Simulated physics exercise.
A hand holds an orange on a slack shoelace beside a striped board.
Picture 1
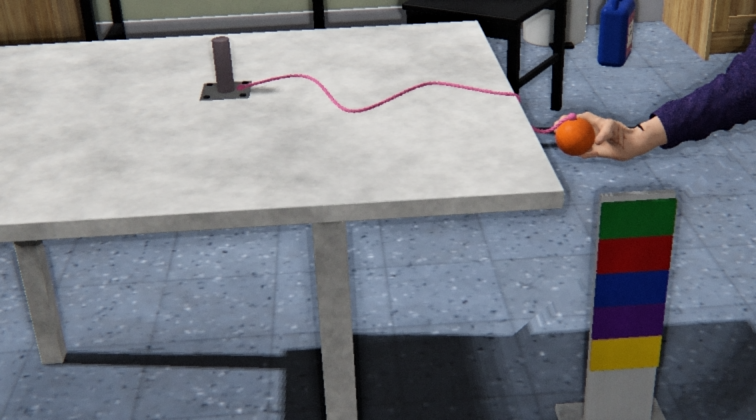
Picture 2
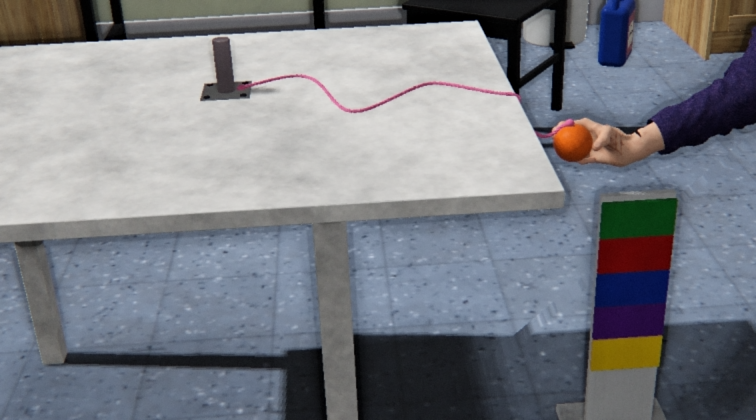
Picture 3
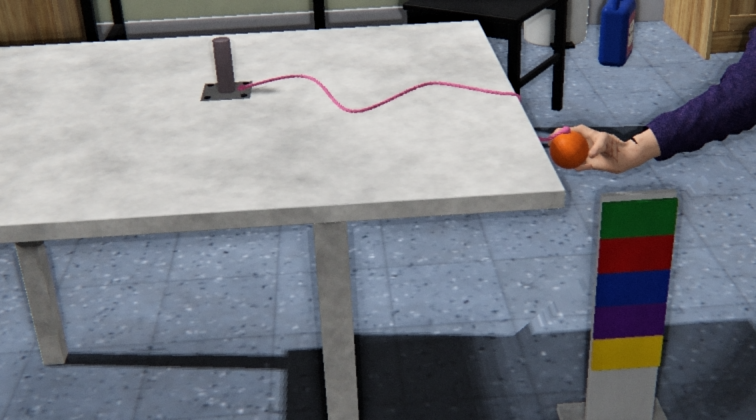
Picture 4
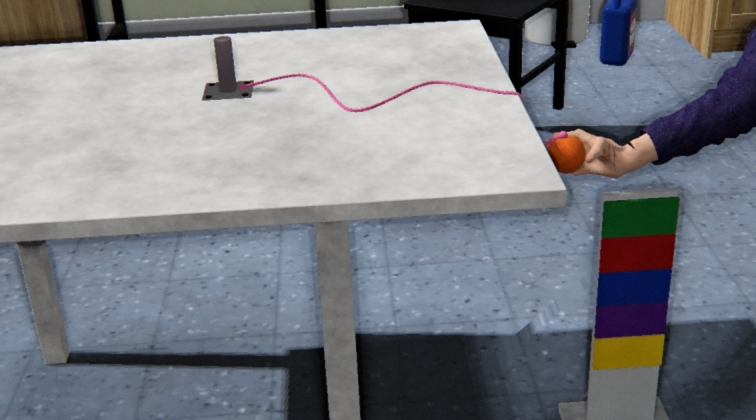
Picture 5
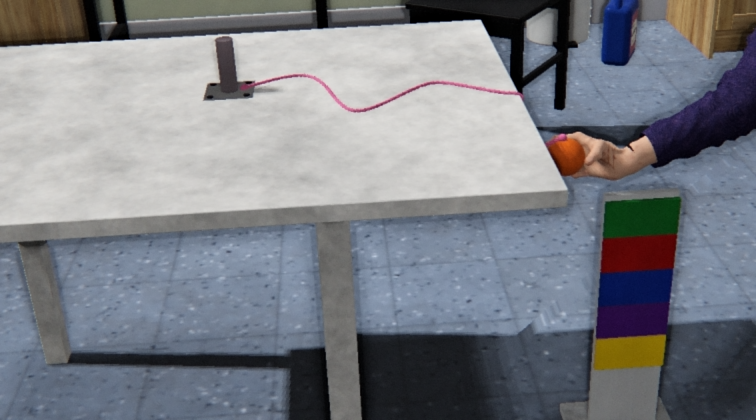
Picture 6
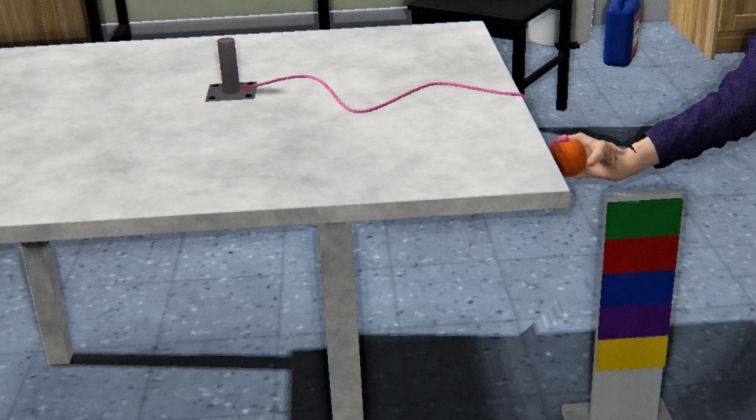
A hand held an orange ball on a slack pink string at the table's right edge, above a striped board, and lowered it slightly before keeping it nearly still while the string barely moved.
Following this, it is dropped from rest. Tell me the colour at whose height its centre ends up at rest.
It ends up level with blue.
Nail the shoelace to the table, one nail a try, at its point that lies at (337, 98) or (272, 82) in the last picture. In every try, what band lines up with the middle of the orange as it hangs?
Taking the two tries in turn, you'd get red and then blue.
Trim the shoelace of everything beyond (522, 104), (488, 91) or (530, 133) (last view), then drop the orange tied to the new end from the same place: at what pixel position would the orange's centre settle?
First (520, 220), then (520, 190), then (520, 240).
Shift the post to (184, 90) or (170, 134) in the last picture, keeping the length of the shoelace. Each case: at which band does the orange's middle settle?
Trial 1 - red; trial 2 - red.
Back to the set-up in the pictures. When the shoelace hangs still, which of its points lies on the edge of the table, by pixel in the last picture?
The spot located at (417, 90) in the last picture.
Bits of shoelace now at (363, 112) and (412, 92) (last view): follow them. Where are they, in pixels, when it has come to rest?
The first ends at (440, 85) and the second at (509, 84).
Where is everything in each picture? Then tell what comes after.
The first frame shows orange (575, 137); green (639, 220); red (635, 256); blue (632, 290); purple (629, 323); yellow (626, 354).
The second frame shows orange (573, 143); shoelace through (278, 78) (327, 92) (371, 108) (427, 84) (510, 95).
The third frame shows orange (569, 150).
The fourth frame shows orange (566, 155); shoelace through (280, 78) (328, 91) (372, 107) (429, 83) (512, 94).
The fifth frame shows orange (566, 157).
The sixth frame shows orange (568, 158); shoelace through (283, 79) (332, 92) (376, 108) (432, 84) (515, 95).
A little later, orange near (499, 281); level with blue.
Next, orange near (515, 267); level with blue.
When it is over, orange near (513, 276); level with blue. Its centre hangs level with the blue band.
